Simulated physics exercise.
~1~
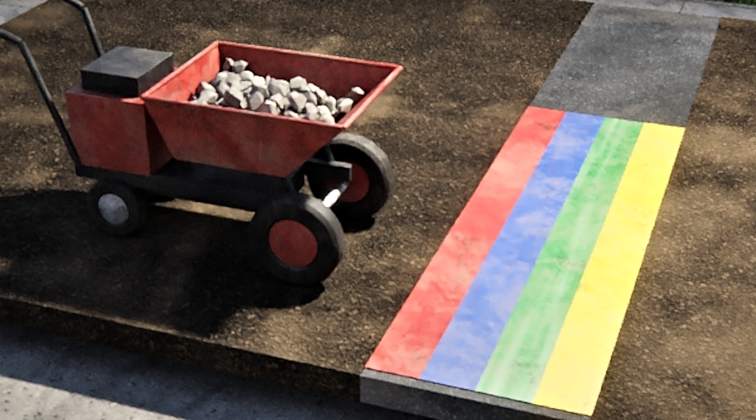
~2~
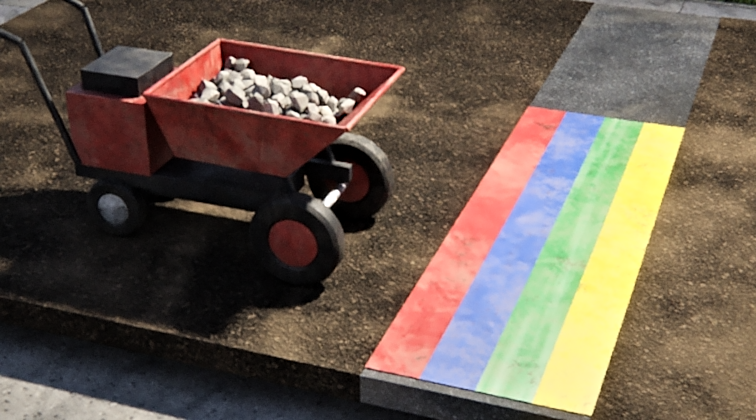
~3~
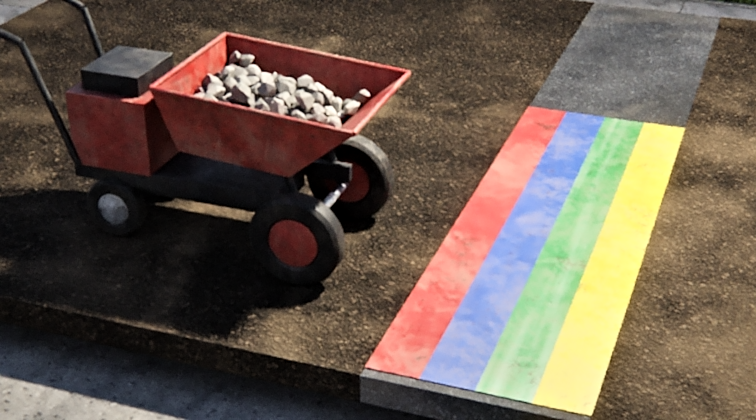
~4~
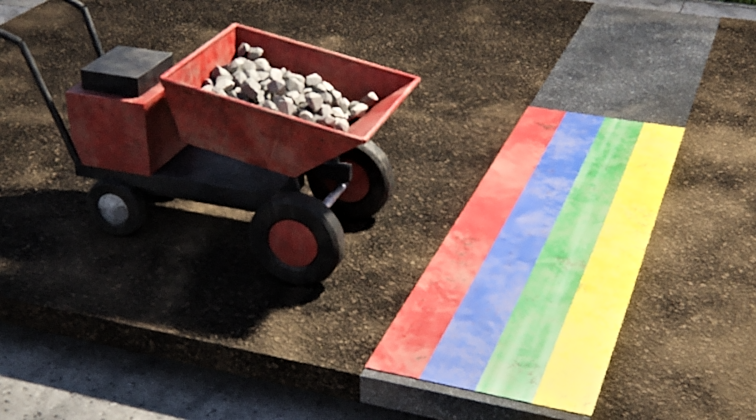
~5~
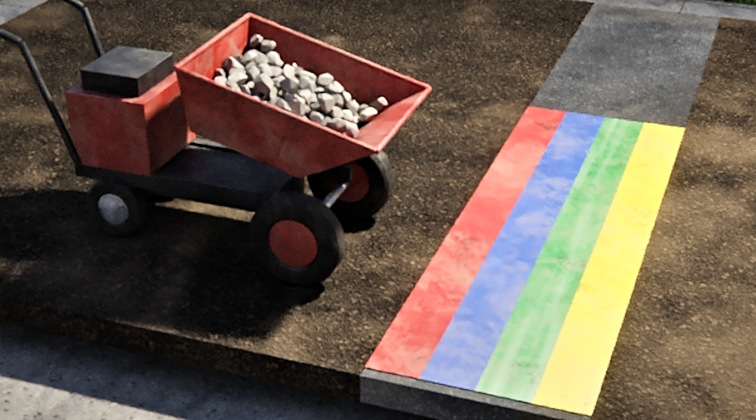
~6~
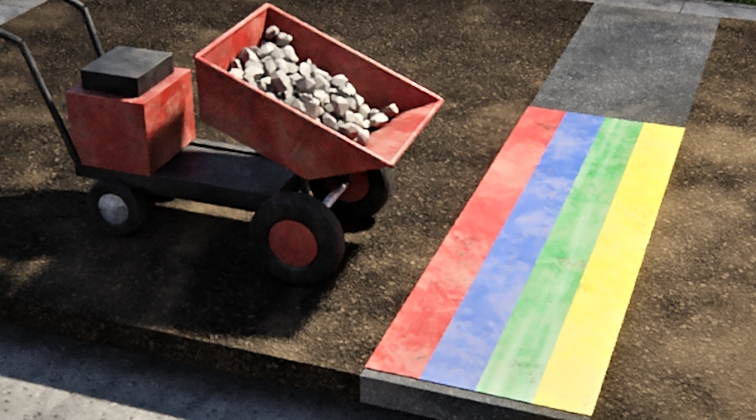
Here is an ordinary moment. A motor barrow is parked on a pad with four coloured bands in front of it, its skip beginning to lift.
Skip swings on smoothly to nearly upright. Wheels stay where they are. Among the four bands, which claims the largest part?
The blue one claims the largest part.
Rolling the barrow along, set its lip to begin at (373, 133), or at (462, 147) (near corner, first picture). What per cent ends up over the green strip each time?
The first spot gives roughly 30 %; the second gives roughly 10 %.
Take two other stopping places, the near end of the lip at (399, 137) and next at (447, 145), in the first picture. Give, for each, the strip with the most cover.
Try one: The strip in green; try two: The yellow one.
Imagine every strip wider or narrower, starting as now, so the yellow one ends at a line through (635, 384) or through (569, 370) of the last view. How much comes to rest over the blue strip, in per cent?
Roughly 40 per cent, then roughly 30 per cent.
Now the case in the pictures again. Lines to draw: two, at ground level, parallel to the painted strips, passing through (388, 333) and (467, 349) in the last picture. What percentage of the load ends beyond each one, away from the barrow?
About 80 and 40 %.
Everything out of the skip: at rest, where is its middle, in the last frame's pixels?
Close to (508, 272), more or less.
Shortly afterwards, skip tipped steeply; the whole lot in the skip.
Next, skip tipped right over; near two thirds in the skip; a little over the red strip; near a quarter over the blue strip; only a few over the green strip.
Some moments later, skip tipped right over; near a quarter in the skip; a little over the red strip; near a third over the blue strip; near a quarter over the green strip; a little over the yellow strip; only a few off the paint.
In the end, skip tipped right over; near a quarter in the skip; a little over the red strip; near a third over the blue strip; near a quarter over the green strip; a little over the yellow strip; only a few off the paint.
